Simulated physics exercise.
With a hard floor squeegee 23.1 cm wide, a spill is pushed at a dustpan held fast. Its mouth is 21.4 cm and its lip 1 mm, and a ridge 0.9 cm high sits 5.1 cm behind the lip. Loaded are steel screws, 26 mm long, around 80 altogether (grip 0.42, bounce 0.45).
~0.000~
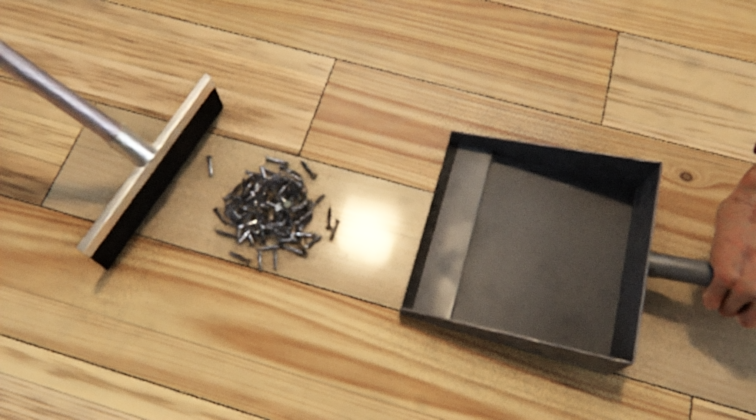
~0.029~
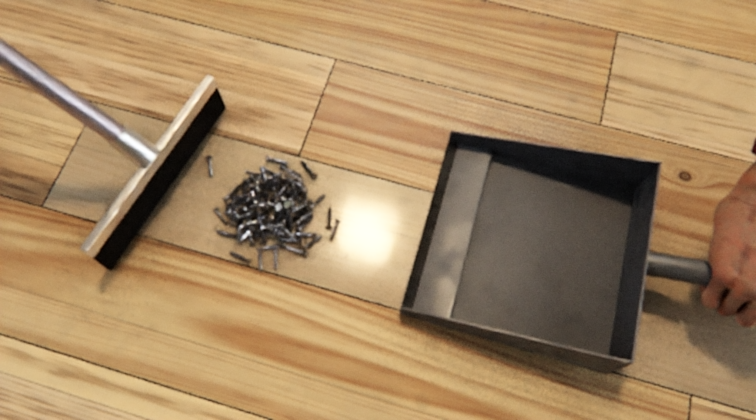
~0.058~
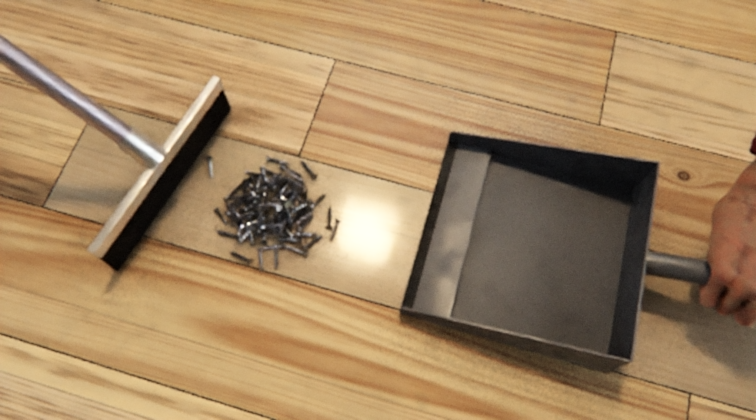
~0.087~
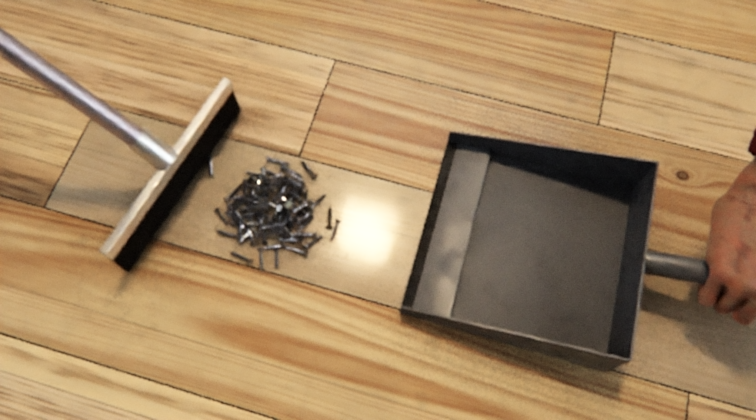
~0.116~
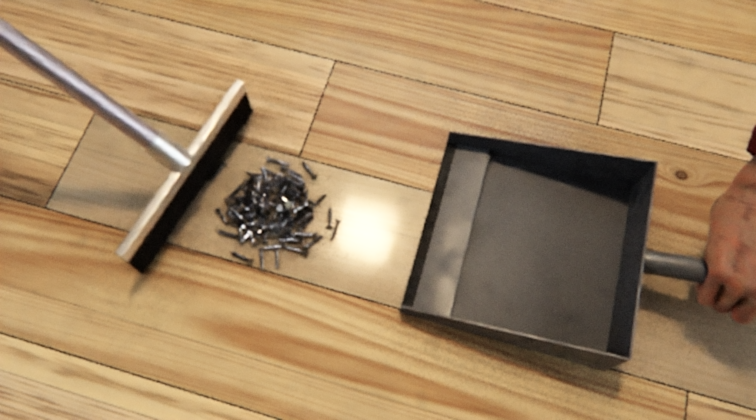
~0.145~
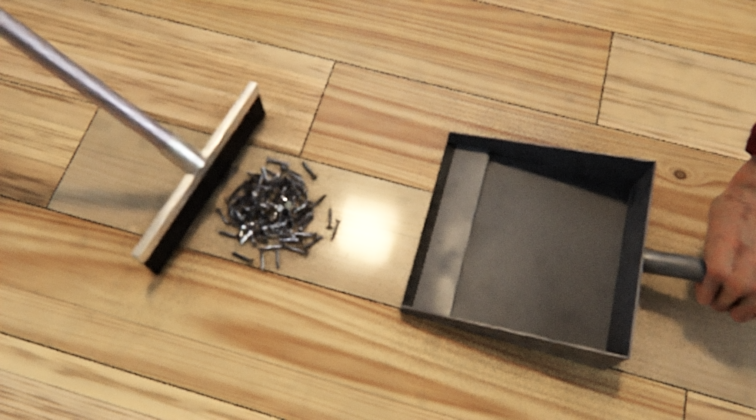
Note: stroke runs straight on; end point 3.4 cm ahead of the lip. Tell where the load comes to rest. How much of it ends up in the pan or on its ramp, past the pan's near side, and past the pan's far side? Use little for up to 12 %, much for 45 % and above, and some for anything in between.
Pan: Little; near side: Little; far side: Little.
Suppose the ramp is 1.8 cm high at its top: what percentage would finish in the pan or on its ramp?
10 %.
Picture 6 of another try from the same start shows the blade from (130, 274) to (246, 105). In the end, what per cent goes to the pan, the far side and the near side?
Pan 15; far 0; near 20.
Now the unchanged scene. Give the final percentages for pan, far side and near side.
Pan 10, near side 5, far side 0.
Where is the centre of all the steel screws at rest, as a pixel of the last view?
Est. centre at rest: (400, 237) px.
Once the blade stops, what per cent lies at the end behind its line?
Estimate: About 5 %.
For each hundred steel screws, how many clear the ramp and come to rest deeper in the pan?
Estimate: Close to 0 per cent of the total.
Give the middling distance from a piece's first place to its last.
About 14 cm.
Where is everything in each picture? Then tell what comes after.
The first frame shows blade from (87, 251) to (209, 84), moved 0.0 cm, 0 of the pieces shifted so far; middle of the pieces at (273, 205); pan at (541, 254).
The second frame shows blade from (90, 251) to (211, 84), moved 0.2 cm, 0 of the pieces shifted so far; middle of the pieces at (274, 205).
The third frame shows blade from (98, 252) to (218, 85), moved 0.9 cm, 0 of the pieces shifted so far; middle of the pieces at (274, 206).
The fourth frame shows blade from (110, 253) to (228, 87), moved 2.0 cm, 0 of the pieces shifted so far; middle of the pieces at (274, 206).
The fifth frame shows blade from (125, 255) to (241, 89), moved 3.5 cm, 1 of the pieces shifted so far; middle of the pieces at (275, 206).
The sixth frame shows blade from (141, 257) to (254, 90), moved 5.0 cm, 1 of the pieces shifted so far; middle of the pieces at (275, 206); pan at (538, 252). The blade's pace is about 0.53 m/s, heading 10 degrees away from the viewer's side.
After 0.33 s, middle of the blade 15 cm from the lip; 0 % over the lip, far side 0 %, near side 0 %.
After 0.46 s, middle of the blade 8 cm from the lip; 0 % over the lip, far side 0 %, near side 5 %.
Then, at 0.71 s, middle of the blade 6 cm from the lip; 10 % over the lip, far side 0 %, near side 5 %.
In the end, at 1.7 s, pan 10 %, near side 5 %, far side 0 %, in front of the lip or behind the blade 90 %.
